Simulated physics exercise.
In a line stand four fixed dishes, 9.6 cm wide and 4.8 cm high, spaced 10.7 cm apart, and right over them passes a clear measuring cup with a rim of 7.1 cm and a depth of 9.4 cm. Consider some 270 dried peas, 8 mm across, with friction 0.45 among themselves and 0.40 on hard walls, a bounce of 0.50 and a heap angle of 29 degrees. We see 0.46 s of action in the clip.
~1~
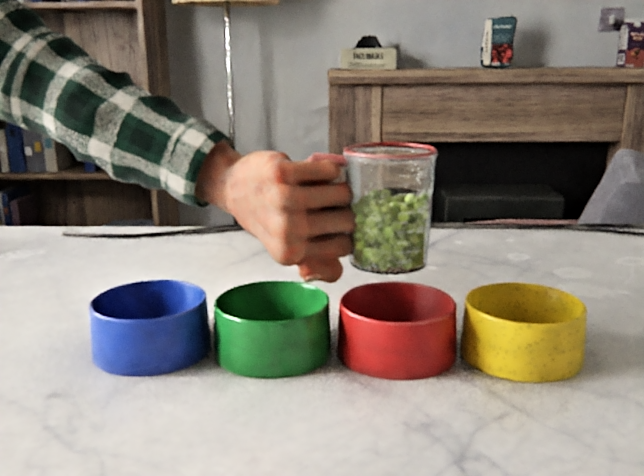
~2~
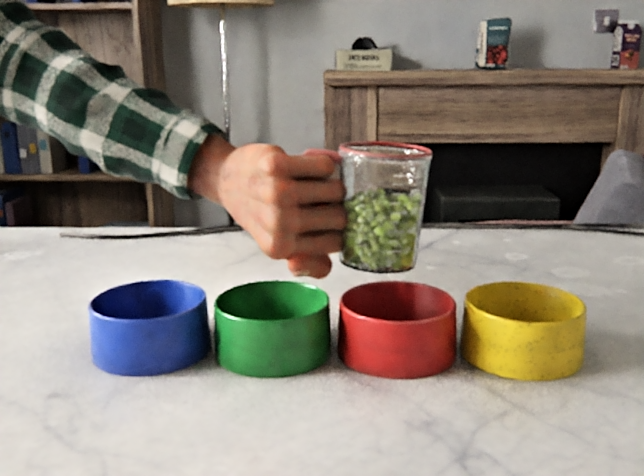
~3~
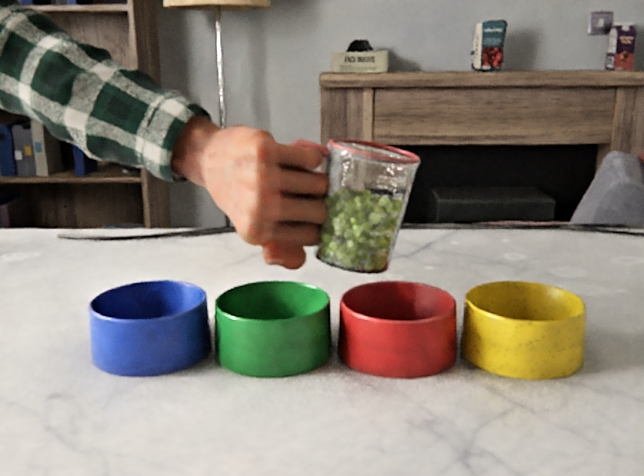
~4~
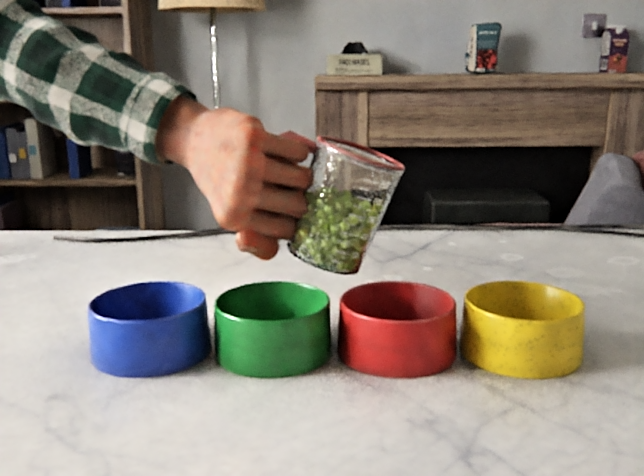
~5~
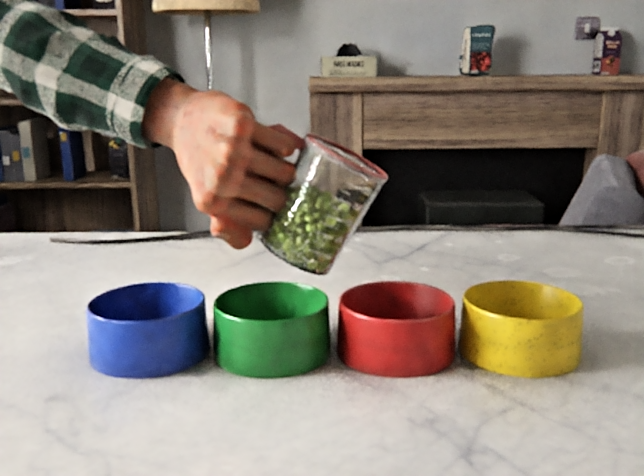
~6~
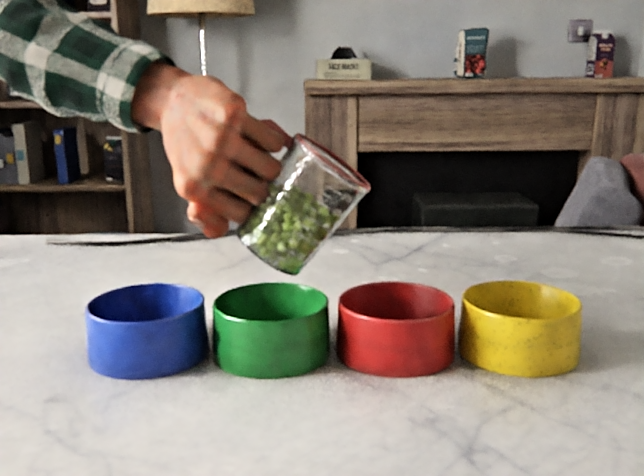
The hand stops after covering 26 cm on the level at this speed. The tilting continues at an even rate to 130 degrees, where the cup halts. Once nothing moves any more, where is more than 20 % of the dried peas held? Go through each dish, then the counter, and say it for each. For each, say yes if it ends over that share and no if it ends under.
Red - no, blue - yes, green - no, yellow - no, counter - no.
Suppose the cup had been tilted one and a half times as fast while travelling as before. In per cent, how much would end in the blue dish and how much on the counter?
Then the blue dish would get 10 and the counter 20.
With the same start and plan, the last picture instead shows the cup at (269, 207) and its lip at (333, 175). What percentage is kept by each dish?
Then red 0, blue 100, green 0, and yellow 0.
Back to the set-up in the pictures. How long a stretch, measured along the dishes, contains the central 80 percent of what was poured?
Roughly 6 centimetres.
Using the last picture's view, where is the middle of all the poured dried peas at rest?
My guess is close to (150, 333).
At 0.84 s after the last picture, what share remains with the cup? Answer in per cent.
Near 90 per cent of the load.
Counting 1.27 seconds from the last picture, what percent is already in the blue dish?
Around 100 in a hundred by then.
Then, 0.50 s after the last picture, tilt 81 degrees; cup holds 100 %.
Then, 0.84 s after the last picture, tilt 112 degrees; cup holds 90 %, blue 10 %.
Then, 1.27 s after the last picture, tilt 130 degrees; cup holds 0 %, blue 100 %.
In the end, red 0 %, blue 100 %, green 0 %, yellow 0 %, counter 0 %.
